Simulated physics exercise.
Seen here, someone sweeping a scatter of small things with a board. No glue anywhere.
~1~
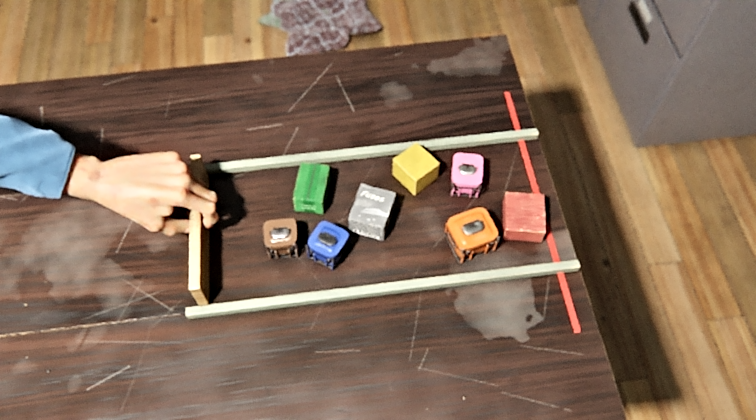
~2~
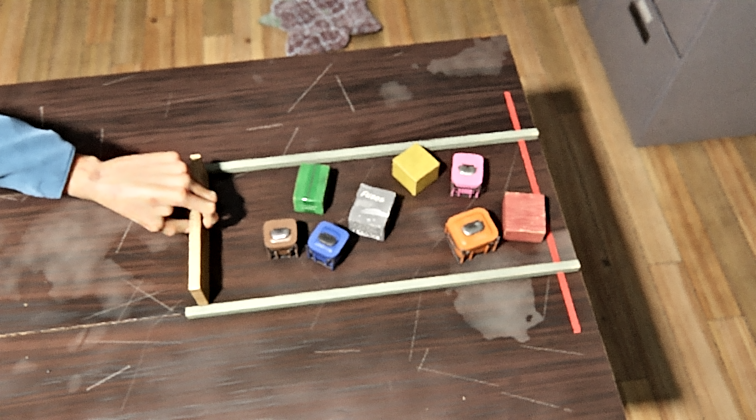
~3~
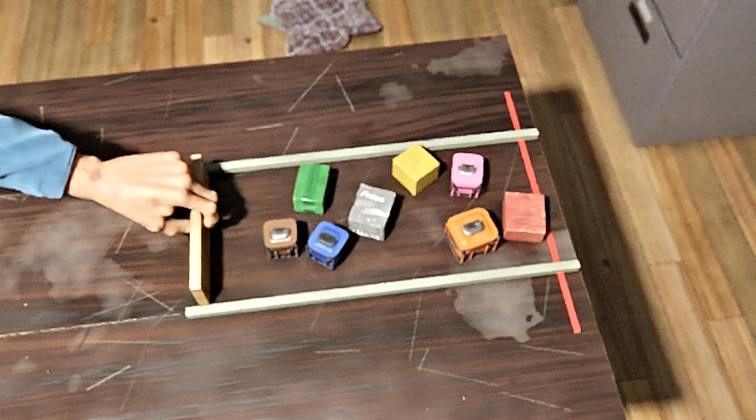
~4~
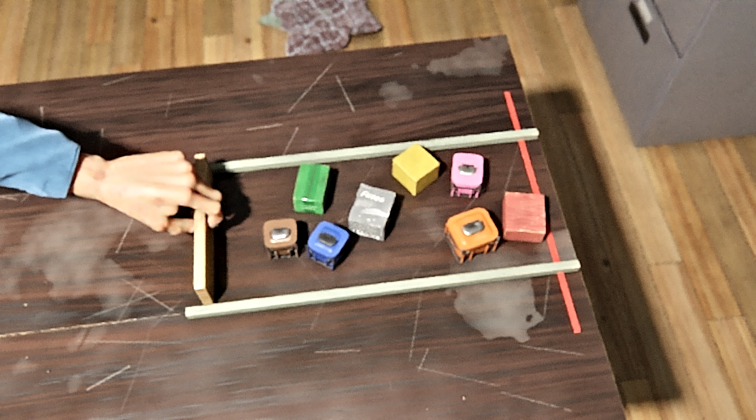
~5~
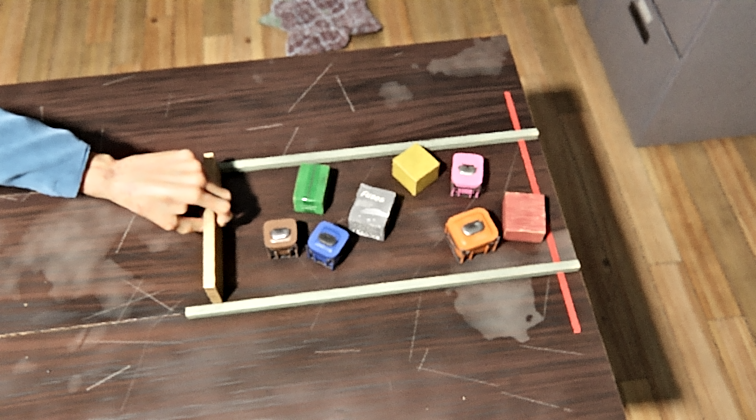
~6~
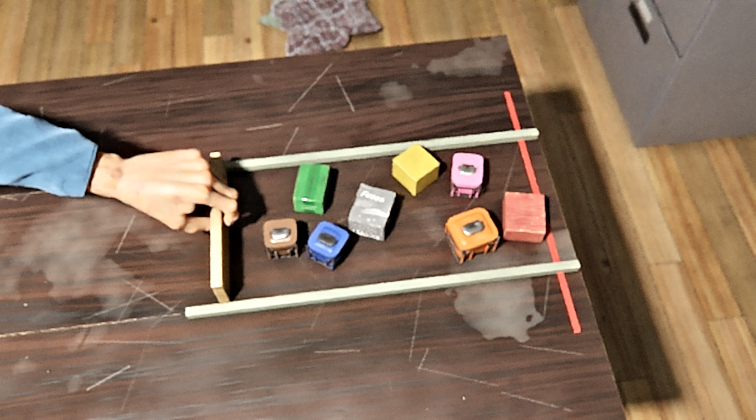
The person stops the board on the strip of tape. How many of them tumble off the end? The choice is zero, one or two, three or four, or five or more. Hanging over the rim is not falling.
Here the number that fall off is five or more.
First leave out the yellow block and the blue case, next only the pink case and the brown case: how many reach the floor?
3 in the first case, 4 in the second.
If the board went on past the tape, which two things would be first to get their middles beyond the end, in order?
Earliest first: The red block, the pink case.
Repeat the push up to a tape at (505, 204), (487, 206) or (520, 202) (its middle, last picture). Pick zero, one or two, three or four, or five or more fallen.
One after another: Just one or two; either one or two; five or more.
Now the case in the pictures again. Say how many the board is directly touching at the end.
3 of them.
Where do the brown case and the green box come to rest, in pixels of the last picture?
Near (560, 204) and (546, 160).
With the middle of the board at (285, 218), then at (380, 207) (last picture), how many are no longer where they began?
By then 2, and 5.
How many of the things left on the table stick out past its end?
The number is 3.
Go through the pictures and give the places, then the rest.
Red block (524, 217); pink case (466, 176); orange case (471, 234); board (200, 228); tape (539, 200), in the first picture.
Pink case (466, 176); blue case (329, 245), in the second picture.
Orange case (471, 235); green box (313, 188), in the third picture.
Red block (524, 217); brown case (282, 239), in the fourth picture.
Pink case (466, 176); yellow block (416, 169), in the fifth picture.
Red block (524, 217); pink case (466, 176); orange case (471, 235); board (220, 226); tape (539, 200), in the sixth picture.
Soon after, none off yet; red block at rest near (524, 217); pink case at rest near (466, 176); orange case at rest near (471, 235).
At rest, the number that fall off is five or more; fallen, grey box, yellow block, orange case, pink case and red block.
